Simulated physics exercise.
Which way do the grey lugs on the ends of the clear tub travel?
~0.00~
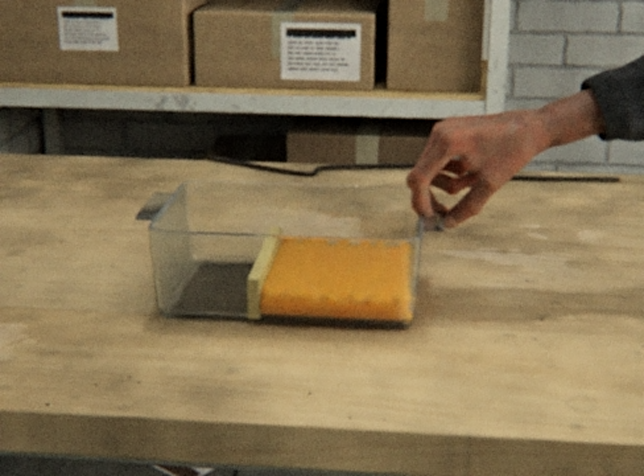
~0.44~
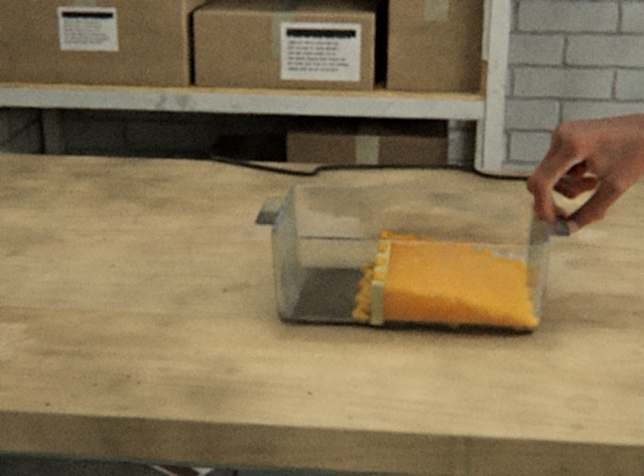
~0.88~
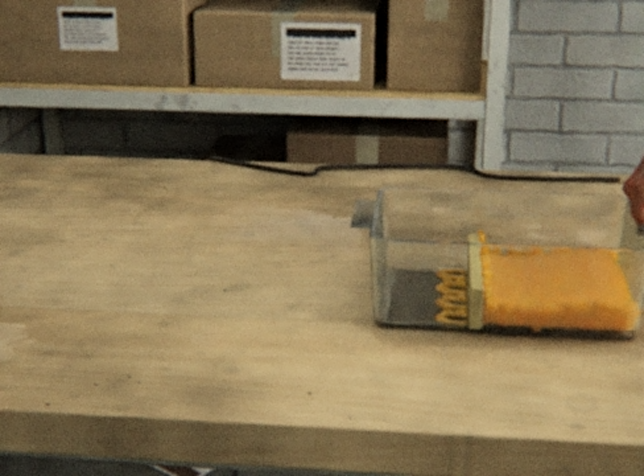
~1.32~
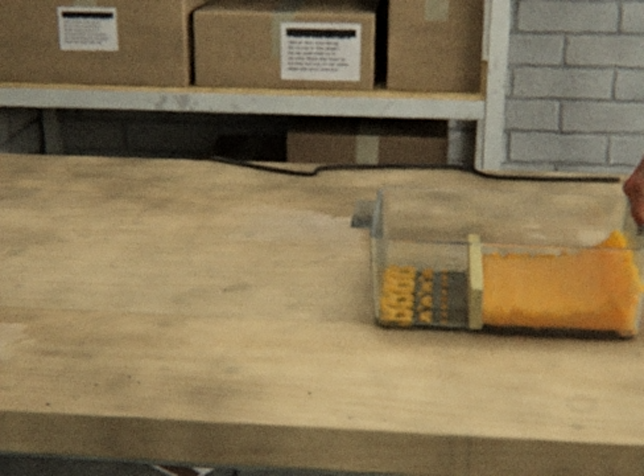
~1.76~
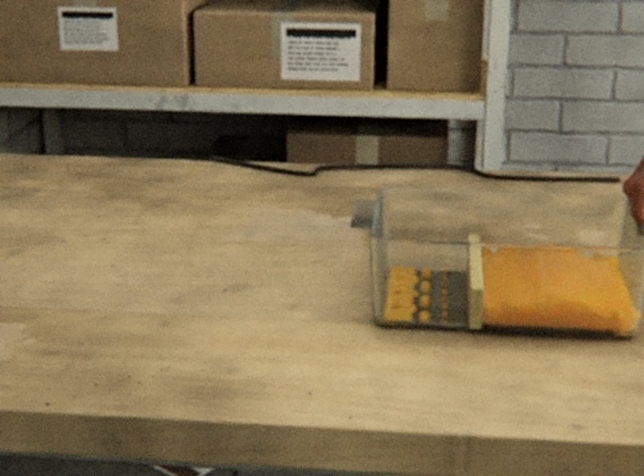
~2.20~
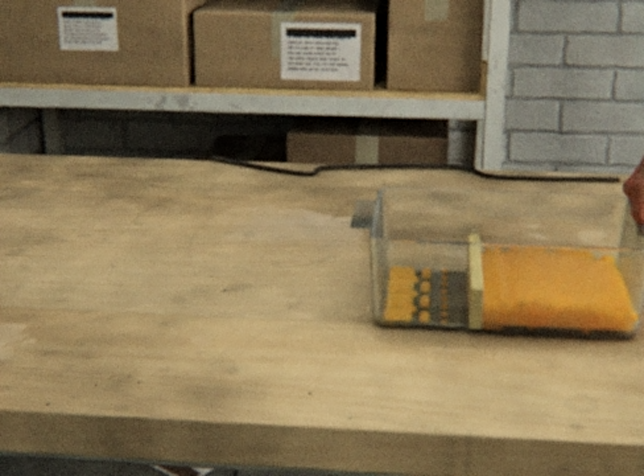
The lugs move to the right along with the tub as the hand pulls it across the table.
